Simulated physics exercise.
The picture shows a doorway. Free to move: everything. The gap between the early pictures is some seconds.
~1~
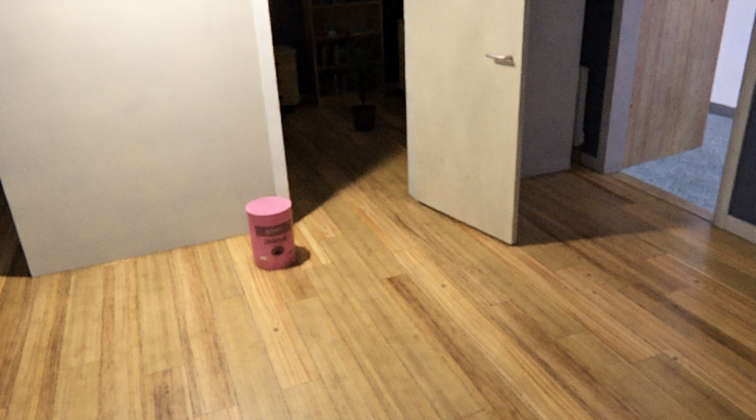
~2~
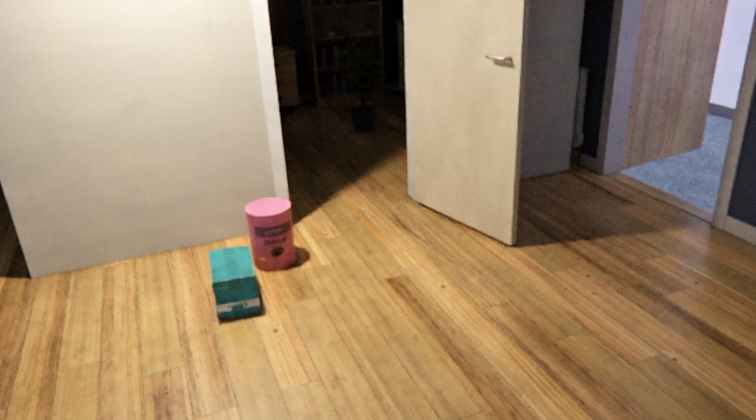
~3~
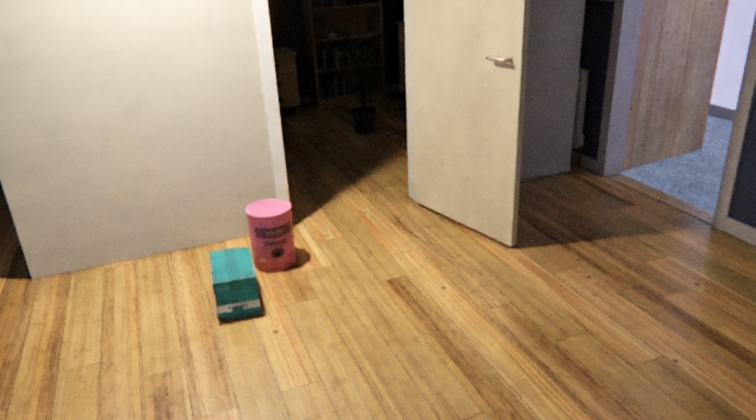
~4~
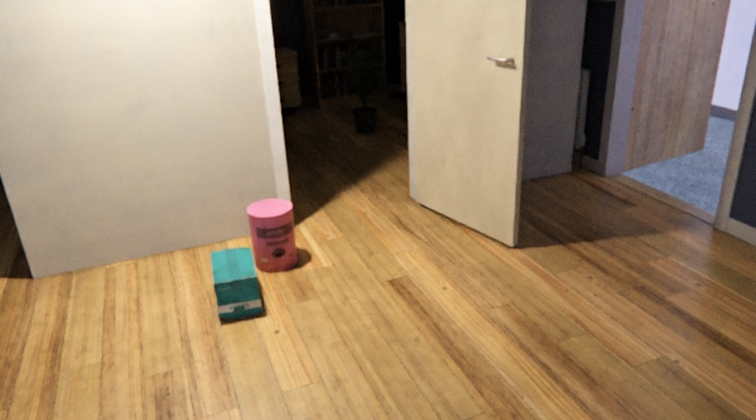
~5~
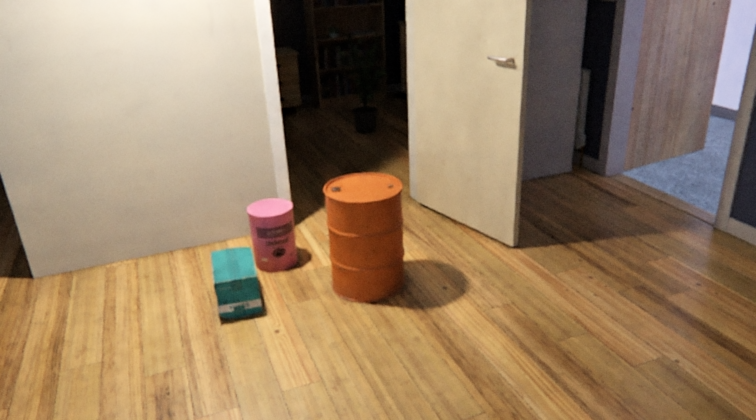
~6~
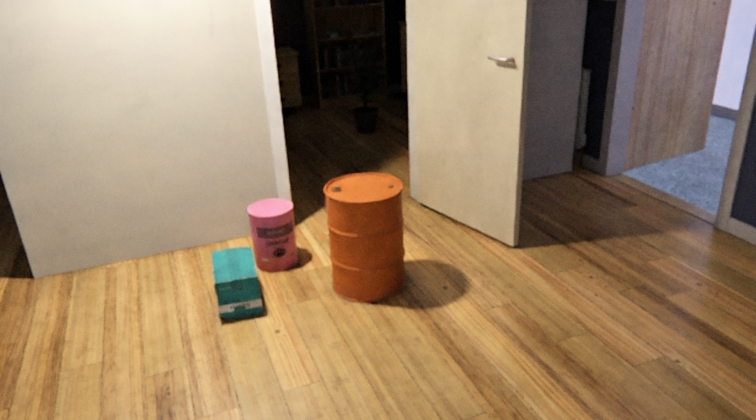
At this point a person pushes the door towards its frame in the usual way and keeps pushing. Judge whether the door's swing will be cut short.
No: I expect the push will succeed.
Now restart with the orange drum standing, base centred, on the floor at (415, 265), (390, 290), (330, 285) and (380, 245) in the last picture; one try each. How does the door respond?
On the first go it doesn't make it all the way, then it makes it all the way, then it makes it all the way, and last it doesn't make it all the way.
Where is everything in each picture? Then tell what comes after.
The first frame shows door wide open and still; pink pail (272, 233).
The second frame shows door wide open and still; pink pail (271, 234); turquoise box (234, 281).
The third frame shows door wide open and still; pink pail (272, 235); turquoise box (235, 282).
The fourth frame shows door wide open and still; pink pail (273, 235); turquoise box (236, 282).
The fifth frame shows door wide open and still; pink pail (273, 235); turquoise box (236, 281).
The sixth frame shows door wide open and still; orange drum (366, 236); pink pail (274, 235).
Then, 0.60 s on from there, door at 85°.
Then, 1.00 s on from there, door at 59°.
Then, 1.30 s on from there, door at 38°.
Then, 1.70 s on from there, door at 10°.
In the end, door at 0°; all 3 unmoved. At the end, from the last picture's camera, orange drum near (366, 236).
